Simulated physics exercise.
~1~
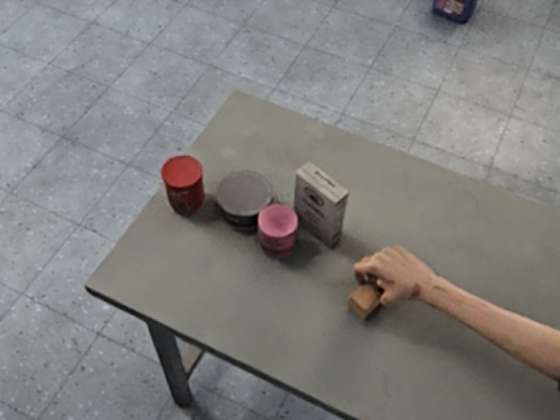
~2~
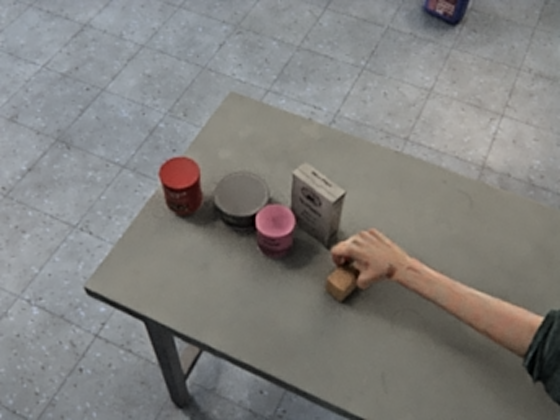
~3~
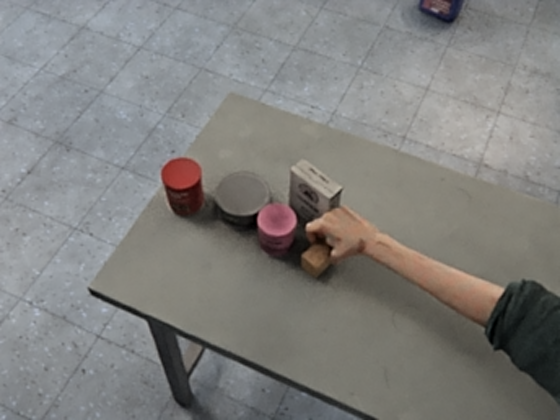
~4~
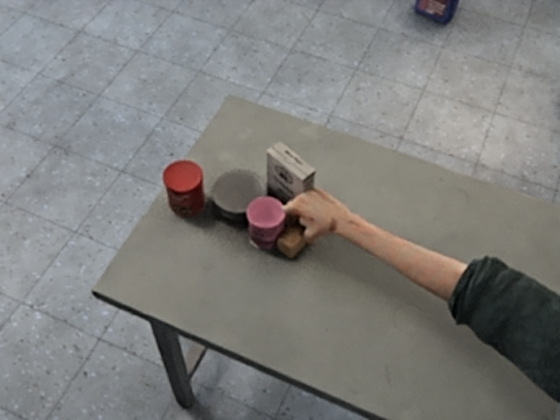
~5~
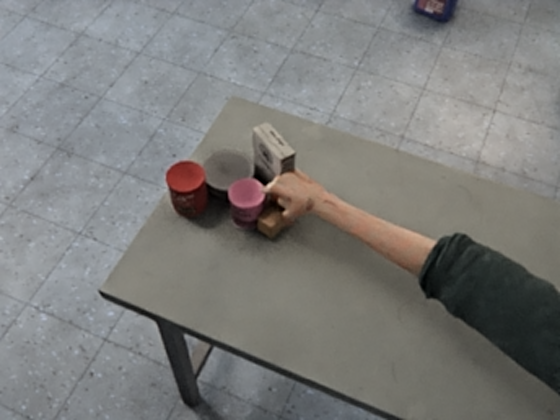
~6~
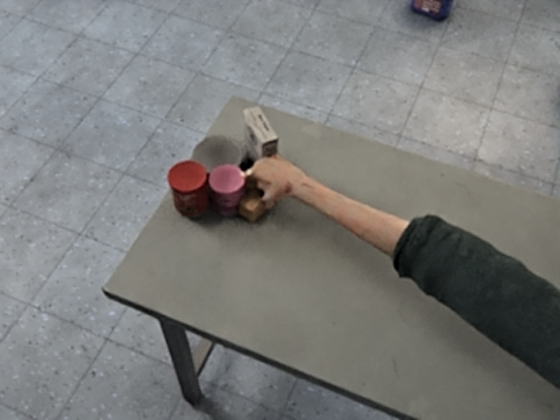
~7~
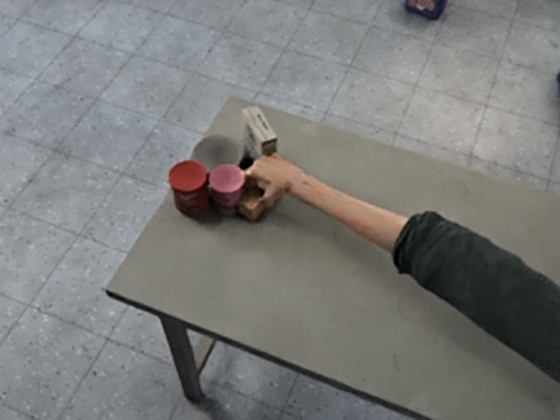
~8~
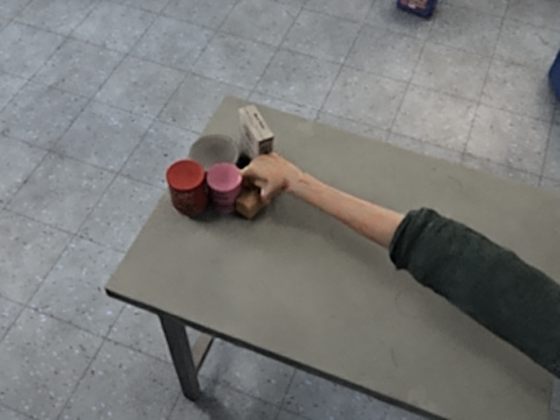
Hand sliding a wooden block left across a table, pushing white packet, pink tin and grey tub up beside a still red tin.
